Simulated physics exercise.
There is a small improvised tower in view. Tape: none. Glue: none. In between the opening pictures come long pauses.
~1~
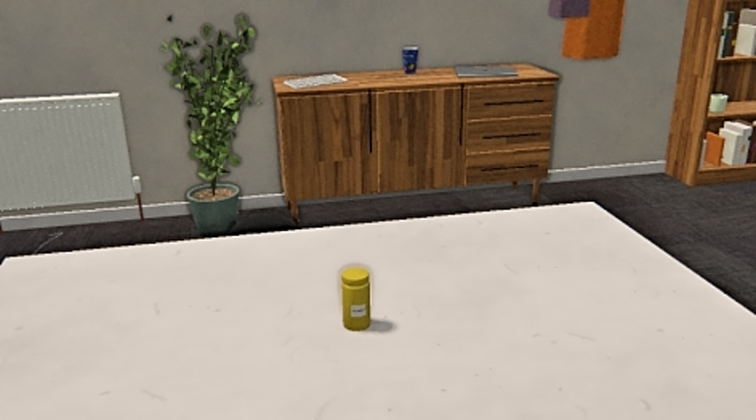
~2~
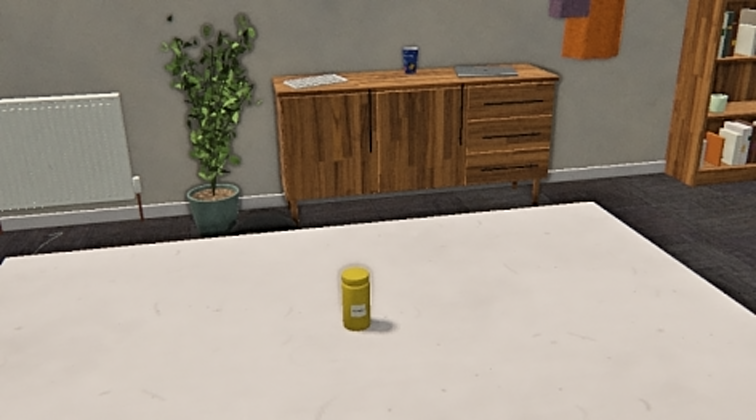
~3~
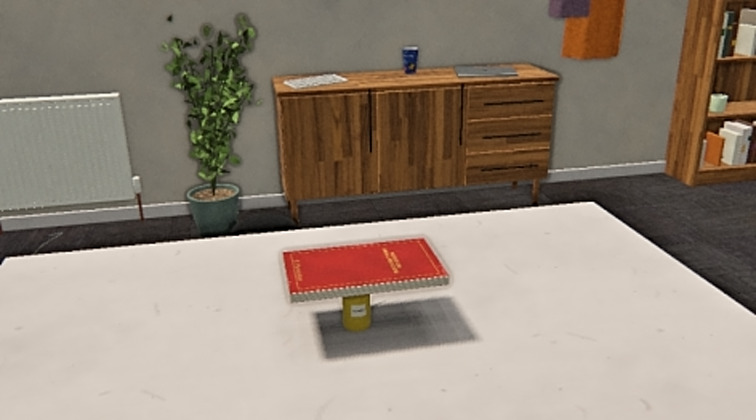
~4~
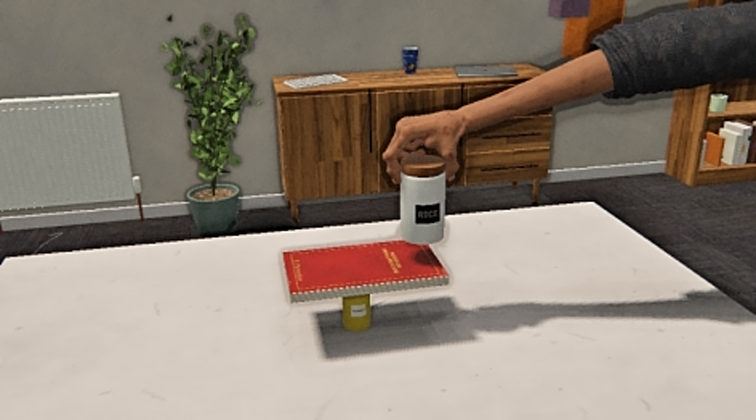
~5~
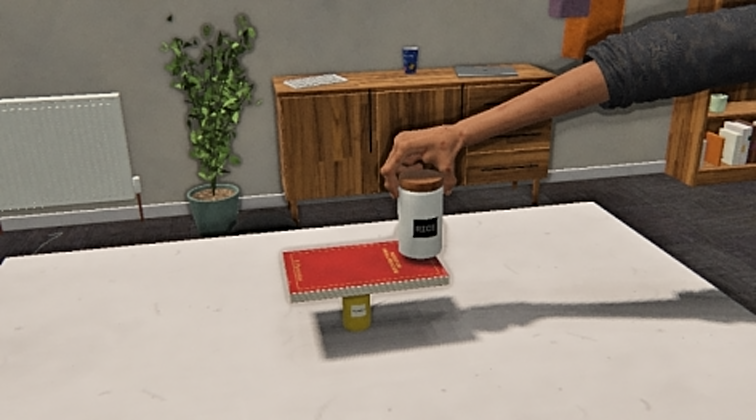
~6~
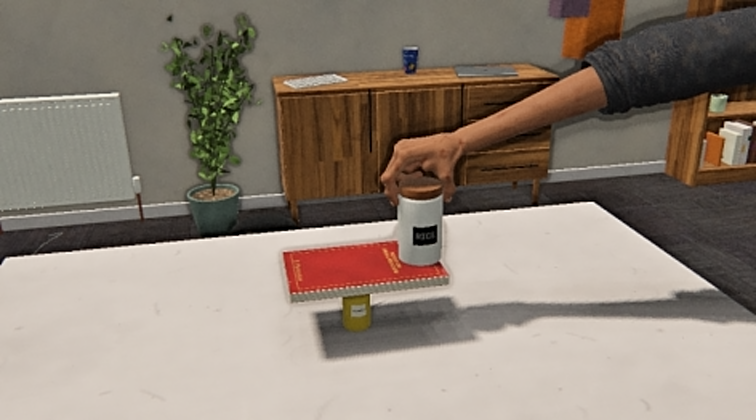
A hand lowering a white jar onto the right side of a red book balanced on a small yellow container.
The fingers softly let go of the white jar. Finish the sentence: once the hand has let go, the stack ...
The stack tumbles.
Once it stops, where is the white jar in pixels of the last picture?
Near (482, 288).
Then, 0.30 s after the last picture, white jar now fallen; red book tipped 56° from how it was.
Then, 0.40 s after the last picture, red book tipped 58° from how it was.
Then, 0.60 s after the last picture, red book tipped 39° from how it was.
At rest, fallen, white jar; tipped over in the stack, red book; yellow shaker in place. Seen from the same camera at the end, white jar near (482, 288). The stack gives way.
